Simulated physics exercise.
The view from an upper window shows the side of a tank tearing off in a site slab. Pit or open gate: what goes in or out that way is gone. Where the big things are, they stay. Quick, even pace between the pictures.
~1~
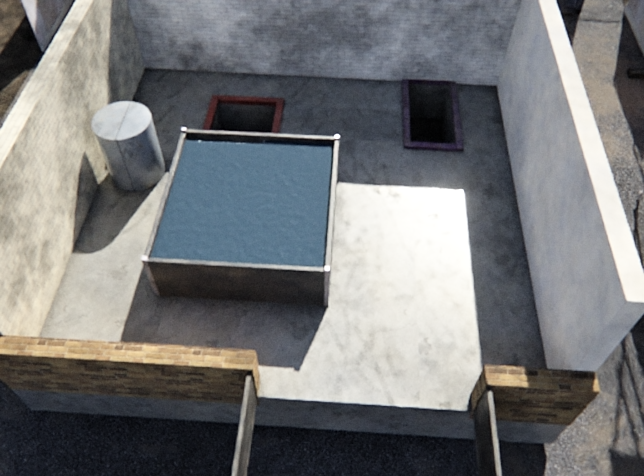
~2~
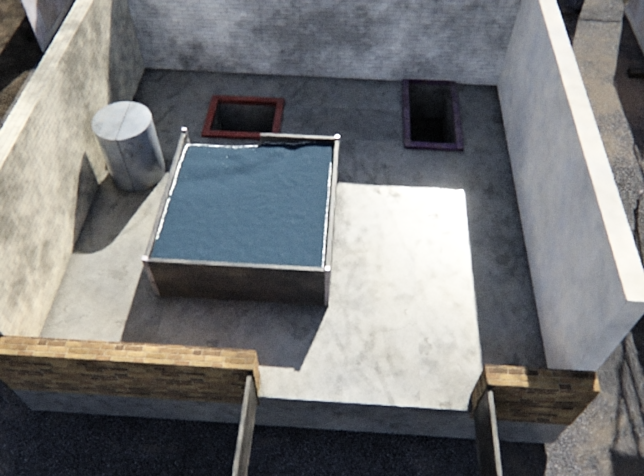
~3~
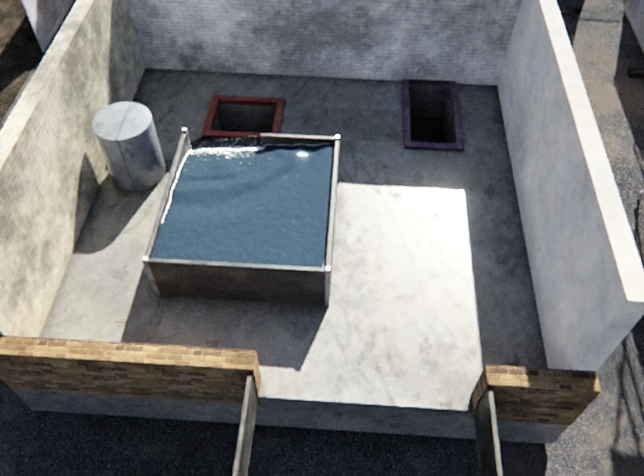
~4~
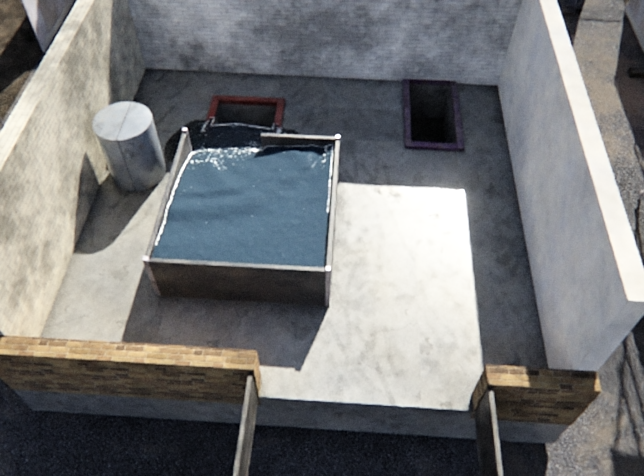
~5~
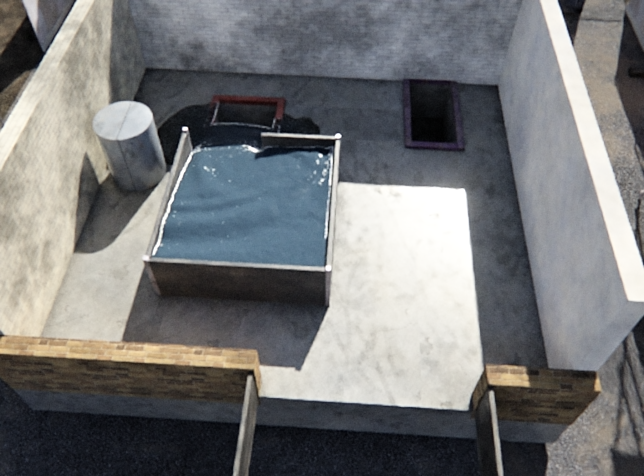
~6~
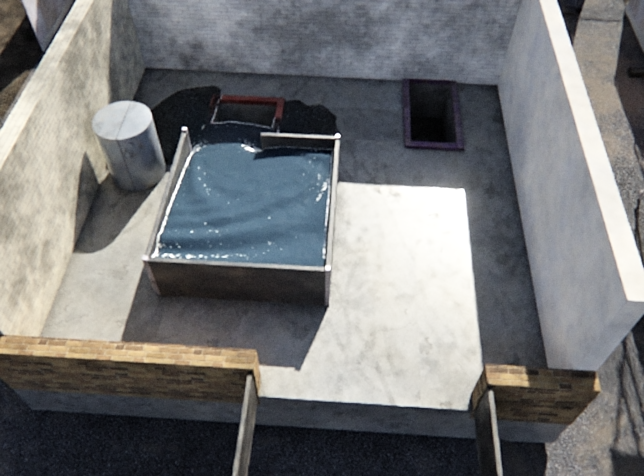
A square tank of blue water stood whole in a walled yard, then part of its far side gave way, and water poured out, spreading dark across the slab around the red-edged pit.
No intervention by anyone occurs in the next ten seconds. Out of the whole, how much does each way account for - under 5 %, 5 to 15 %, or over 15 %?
Outcome: The gate gets hardly any of it - below five per cent; the purple pit gets a middling share of it - five to fifteen per cent; the red pit gets a big share of it - past fifteen per cent.
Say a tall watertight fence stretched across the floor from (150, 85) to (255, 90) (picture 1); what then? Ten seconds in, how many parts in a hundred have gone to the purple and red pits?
Purple 6 %, red 50 %.
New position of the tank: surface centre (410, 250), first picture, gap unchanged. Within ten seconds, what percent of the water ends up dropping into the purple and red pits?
The purple pit gets 25 per cent, the red pit 15 per cent.
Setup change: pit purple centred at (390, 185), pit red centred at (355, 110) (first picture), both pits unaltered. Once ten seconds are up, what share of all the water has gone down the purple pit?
Roughly 2 per cent ends up in the purple pit.
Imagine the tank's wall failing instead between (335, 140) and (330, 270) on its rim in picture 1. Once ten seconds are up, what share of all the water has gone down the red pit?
Share to the red pit: 0 in a hundred.
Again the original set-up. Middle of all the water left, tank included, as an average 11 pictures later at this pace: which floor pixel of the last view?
I'd say around (242, 197).
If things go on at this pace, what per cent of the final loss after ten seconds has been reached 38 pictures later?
Around 80 per cent.
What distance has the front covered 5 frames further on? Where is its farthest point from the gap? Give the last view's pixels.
Approximate pixel: (387, 83).
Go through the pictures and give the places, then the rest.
The first frame shows the tank at (250, 197) is whole and still.
In the second frame, the front is at a hidden place, out from the gap on the tank's far side.
In the third frame, water pours out on the tank's far side and has run to a hidden place.
In the fourth frame, the front is at (195, 124), out from the gap on the tank's far side.
In the fifth frame, water pours out on the tank's far side and has run to (189, 110).
In the sixth frame, water pours out on the tank's far side and has run to (183, 94).
A moment on, water covers 20 % of the floor; the gate 0 %, the purple pit 0 %, the red pit 12 %.
Next, water covers 20 % of the floor; the gate 0 %, the purple pit 0 %, the red pit 21 %.
Then, water covers 30 % of the floor; the gate 0 %, the purple pit 1 %, the red pit 30 %.
Later, water covers 40 % of the floor; the gate 0 %, the purple pit 5 %, the red pit 41 %.
In the end, water covers 75 % of the floor; the gate 0 %, the purple pit 9 %, the red pit 47 %.
